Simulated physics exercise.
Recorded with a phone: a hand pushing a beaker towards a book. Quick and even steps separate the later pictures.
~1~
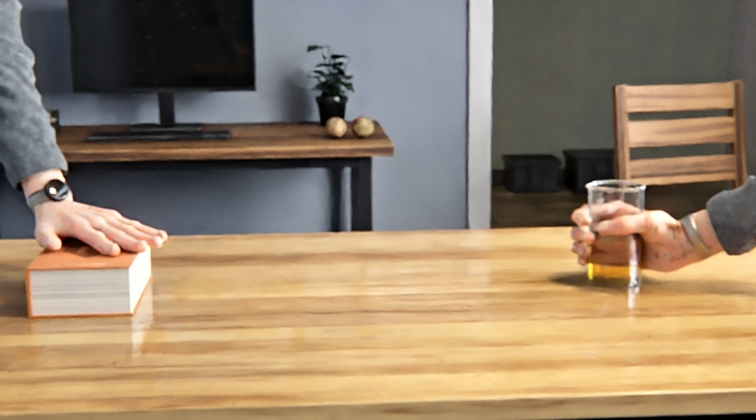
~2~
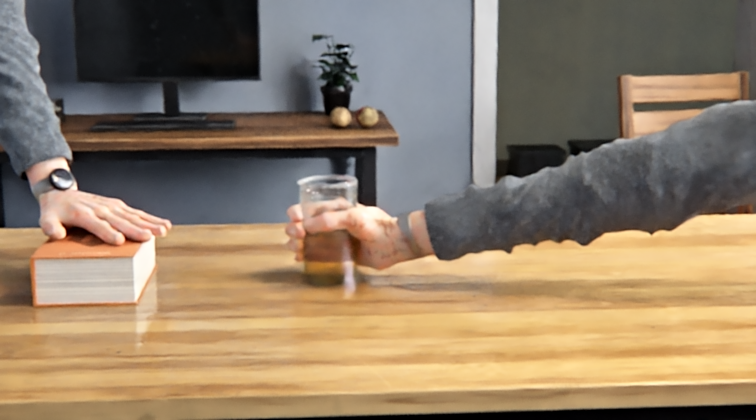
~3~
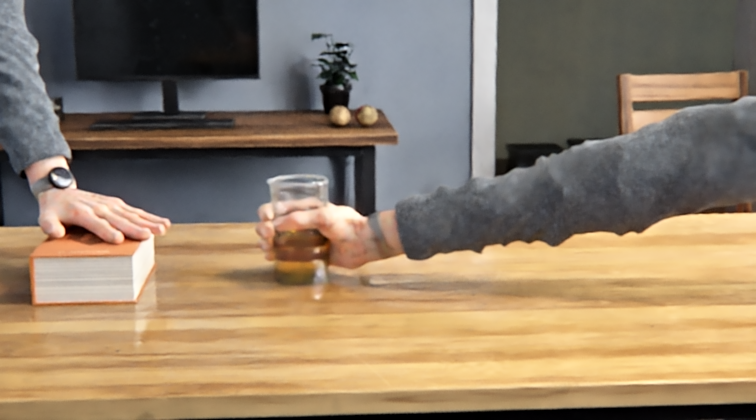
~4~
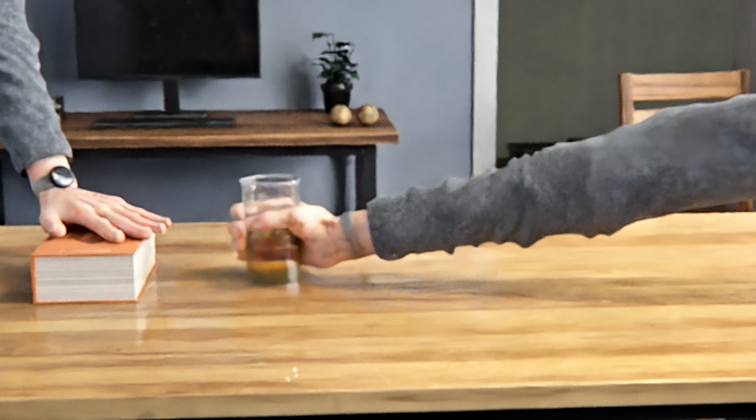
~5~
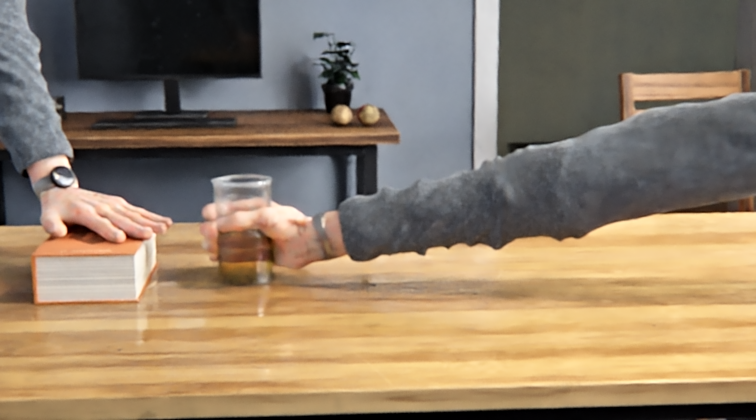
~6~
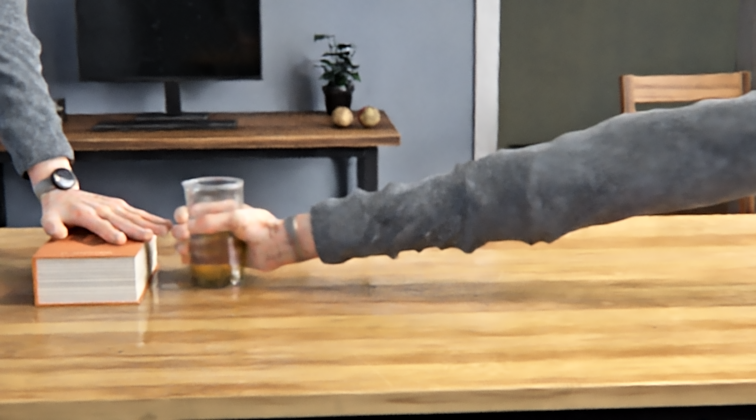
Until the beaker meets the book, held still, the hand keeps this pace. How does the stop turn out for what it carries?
Fully retained.
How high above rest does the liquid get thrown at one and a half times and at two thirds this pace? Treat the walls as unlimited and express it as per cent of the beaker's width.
Near 70 and 30 in a hundred.
Shortly, the beaker meets the book.
Then, the apple juice surges up the wall; the wave climbs under half way to the rim.
At the finish, the beaker stands at the book; none is lost.
